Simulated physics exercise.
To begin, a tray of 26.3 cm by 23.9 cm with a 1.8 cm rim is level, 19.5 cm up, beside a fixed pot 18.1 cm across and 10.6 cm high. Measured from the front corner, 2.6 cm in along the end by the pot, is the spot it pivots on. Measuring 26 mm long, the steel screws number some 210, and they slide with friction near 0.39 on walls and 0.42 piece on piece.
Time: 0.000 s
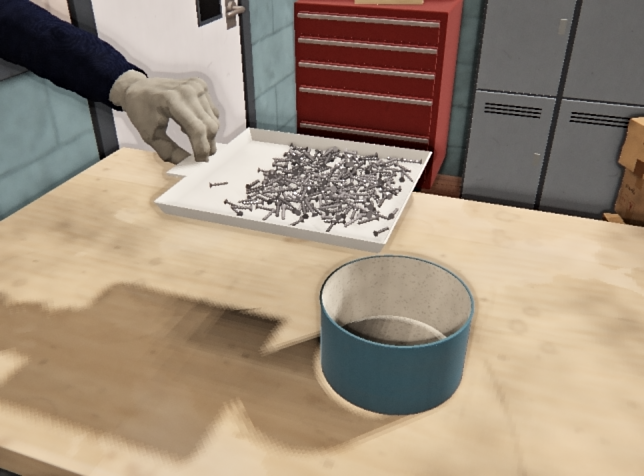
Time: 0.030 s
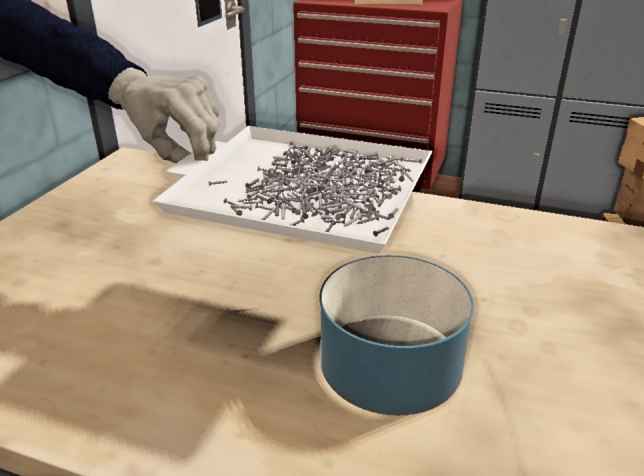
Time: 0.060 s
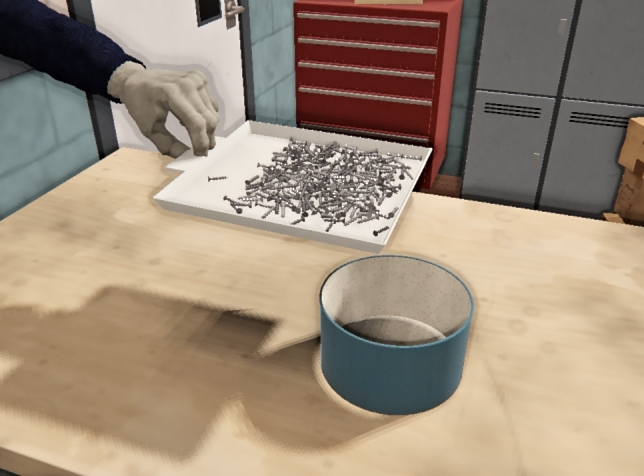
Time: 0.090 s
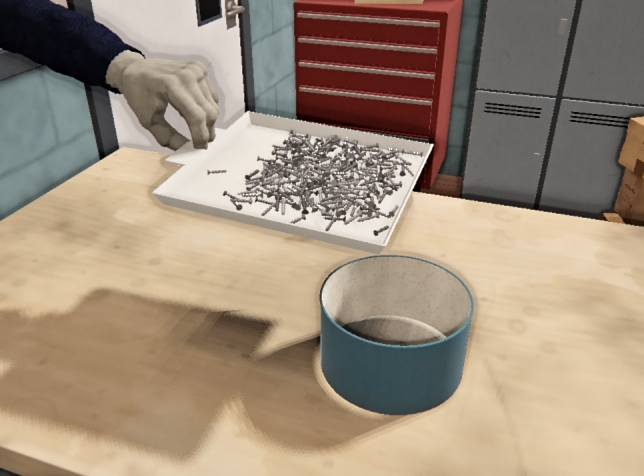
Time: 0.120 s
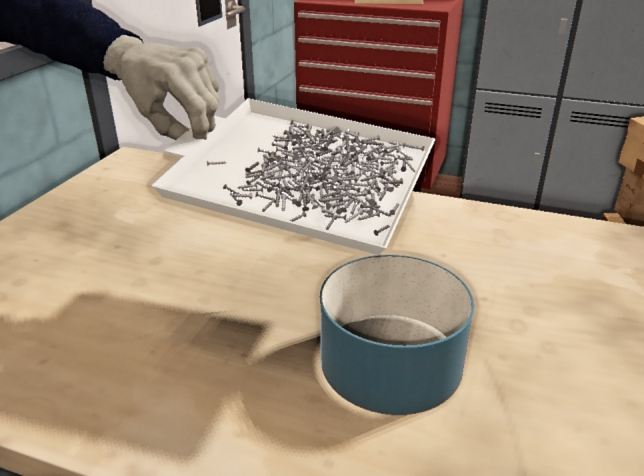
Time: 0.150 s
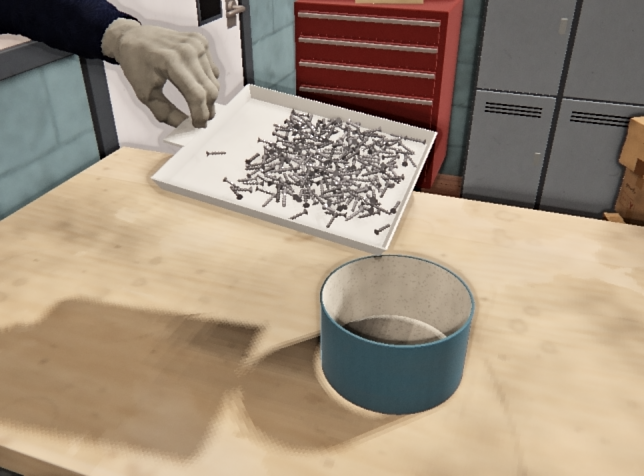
In this clip, a gloved hand at the far left corner of a white tray of small steel screws slowly raises that side, tilting the tray slightly toward the right front, while a blue round pot stays still on the wooden table.
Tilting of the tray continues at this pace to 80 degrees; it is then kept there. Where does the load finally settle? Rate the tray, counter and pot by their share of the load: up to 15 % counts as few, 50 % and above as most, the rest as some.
Tray: Few; counter: Most; pot: Some.
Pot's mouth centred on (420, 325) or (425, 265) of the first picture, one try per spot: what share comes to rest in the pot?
In order, about 95 and about 0 per cent.
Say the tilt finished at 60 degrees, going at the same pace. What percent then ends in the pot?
Near 35 %, then.
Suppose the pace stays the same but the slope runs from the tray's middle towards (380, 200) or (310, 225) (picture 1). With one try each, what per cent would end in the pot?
Estimate: Some 50 % and some 15 % respectively.
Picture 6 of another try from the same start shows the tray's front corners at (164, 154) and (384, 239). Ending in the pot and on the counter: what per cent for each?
Pot 40 % / counter 60 %.
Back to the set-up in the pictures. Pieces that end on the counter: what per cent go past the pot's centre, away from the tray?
About 90 per cent.
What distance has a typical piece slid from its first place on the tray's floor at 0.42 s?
I'd say close to 3 centimetres.
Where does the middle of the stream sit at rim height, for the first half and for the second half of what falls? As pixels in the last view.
First near (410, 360), then at (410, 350).
Then, at 0.42 s, tilt 46 degrees; the tray holds 100 %, the pot 0 %.
Then, at 0.60 s, tilt 69 degrees; the tray holds 85 %, the pot 0 %.
After 0.90 s, tilt 80 degrees; the tray holds 0 %, the pot 30 %.
At rest (1.7 s), tray 0 %, counter 70 %, pot 30 %.
